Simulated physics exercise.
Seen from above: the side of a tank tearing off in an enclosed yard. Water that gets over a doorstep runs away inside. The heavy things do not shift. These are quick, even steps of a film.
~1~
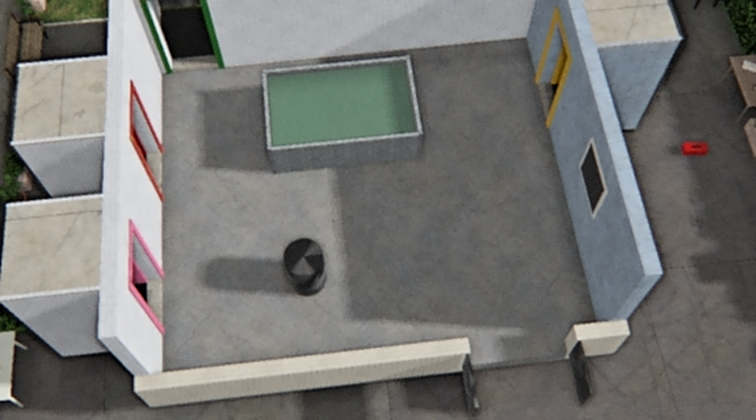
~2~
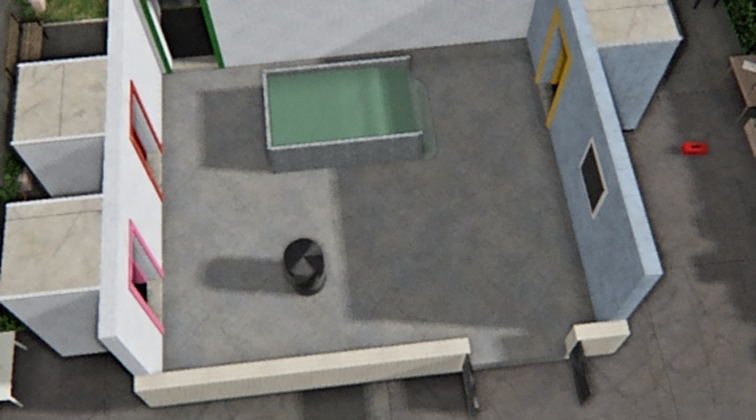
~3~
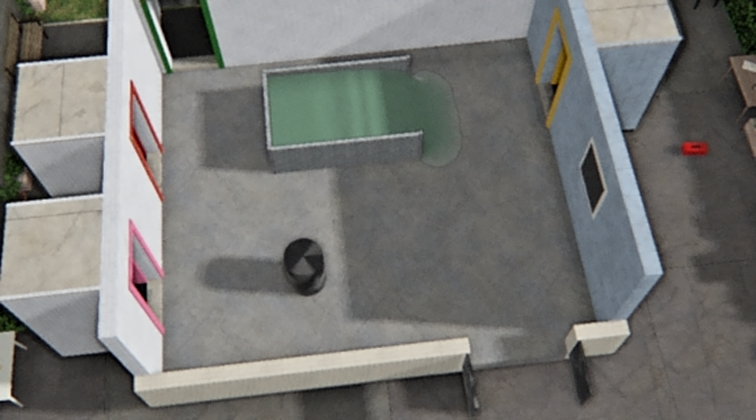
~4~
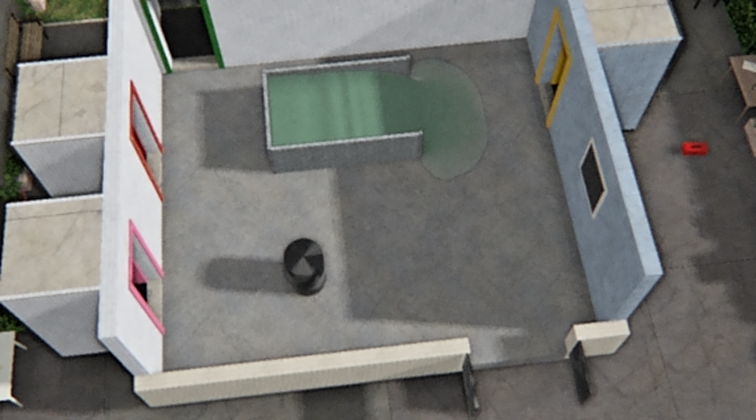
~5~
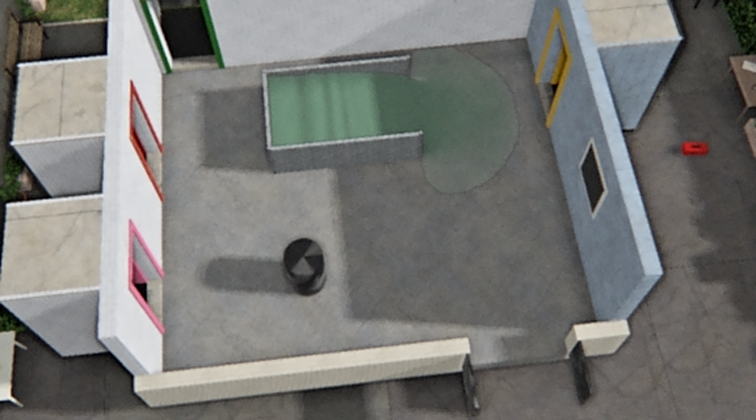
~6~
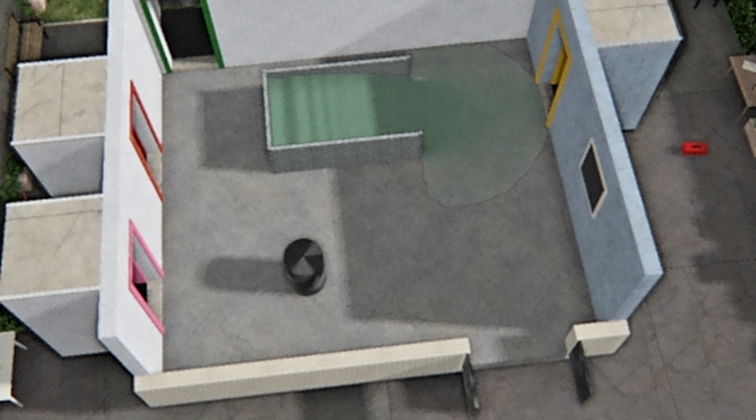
A walled concrete yard seen from above, a tank's right side giving way and green water spreading rightward across the floor.
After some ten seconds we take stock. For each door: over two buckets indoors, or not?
The green door admits no more than that; the red door admits no more than that; the pink door admits no more than that; the yellow door lets in a lot.
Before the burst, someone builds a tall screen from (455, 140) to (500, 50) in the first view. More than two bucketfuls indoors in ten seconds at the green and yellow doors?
One by one: Green door is over, yellow door lets less in.
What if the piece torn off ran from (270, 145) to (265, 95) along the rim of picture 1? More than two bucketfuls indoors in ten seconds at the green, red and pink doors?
In short: The green door goes over; the red door is over; the pink door passes that mark.
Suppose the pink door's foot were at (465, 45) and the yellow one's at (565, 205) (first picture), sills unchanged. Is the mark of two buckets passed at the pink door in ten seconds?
Then: The pink one takes more.
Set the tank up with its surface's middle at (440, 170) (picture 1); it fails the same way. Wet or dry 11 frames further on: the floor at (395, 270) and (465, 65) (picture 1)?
In turn: No water, awash.
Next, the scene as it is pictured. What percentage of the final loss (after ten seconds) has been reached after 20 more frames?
I make it 45 per cent.
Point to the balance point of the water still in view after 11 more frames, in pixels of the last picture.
I would point to (435, 124).
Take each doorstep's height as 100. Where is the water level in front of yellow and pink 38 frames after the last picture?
About 290 and 0 per cent.
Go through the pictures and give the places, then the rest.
The first picture shows the tank at (341, 104) is whole and still.
In the second picture, water pours out at (411, 111) and has run to a hidden place.
In the third picture, the front is at (447, 161), out from the gap at (411, 113).
In the fourth picture, water pours out at (411, 114) and has run to (471, 165).
In the fifth picture, the front is at (506, 90), out from the gap at (411, 114).
In the sixth picture, the front is at (537, 86), out from the gap at (411, 114).
A moment on, water covers 25 % of the floor; the green door not reached, the red door not reached, the pink door not reached, the yellow door far over two buckets in.
Next, water covers 25 % of the floor; the green door not reached, the red door not reached, the pink door not reached, the yellow door far over two buckets in.
Then, water covers 35 % of the floor; the green door not reached, the red door not reached, the pink door not reached, the yellow door far over two buckets in.
Later, water covers 60 % of the floor; the green door wet at the sill, nothing in, the red door not reached, the pink door not reached, the yellow door far over two buckets in.
In the end, water covers 85 % of the floor; the green door wet at the sill, nothing in, the red door wet at the sill, nothing in, the pink door under two buckets in, the yellow door far over two buckets in.
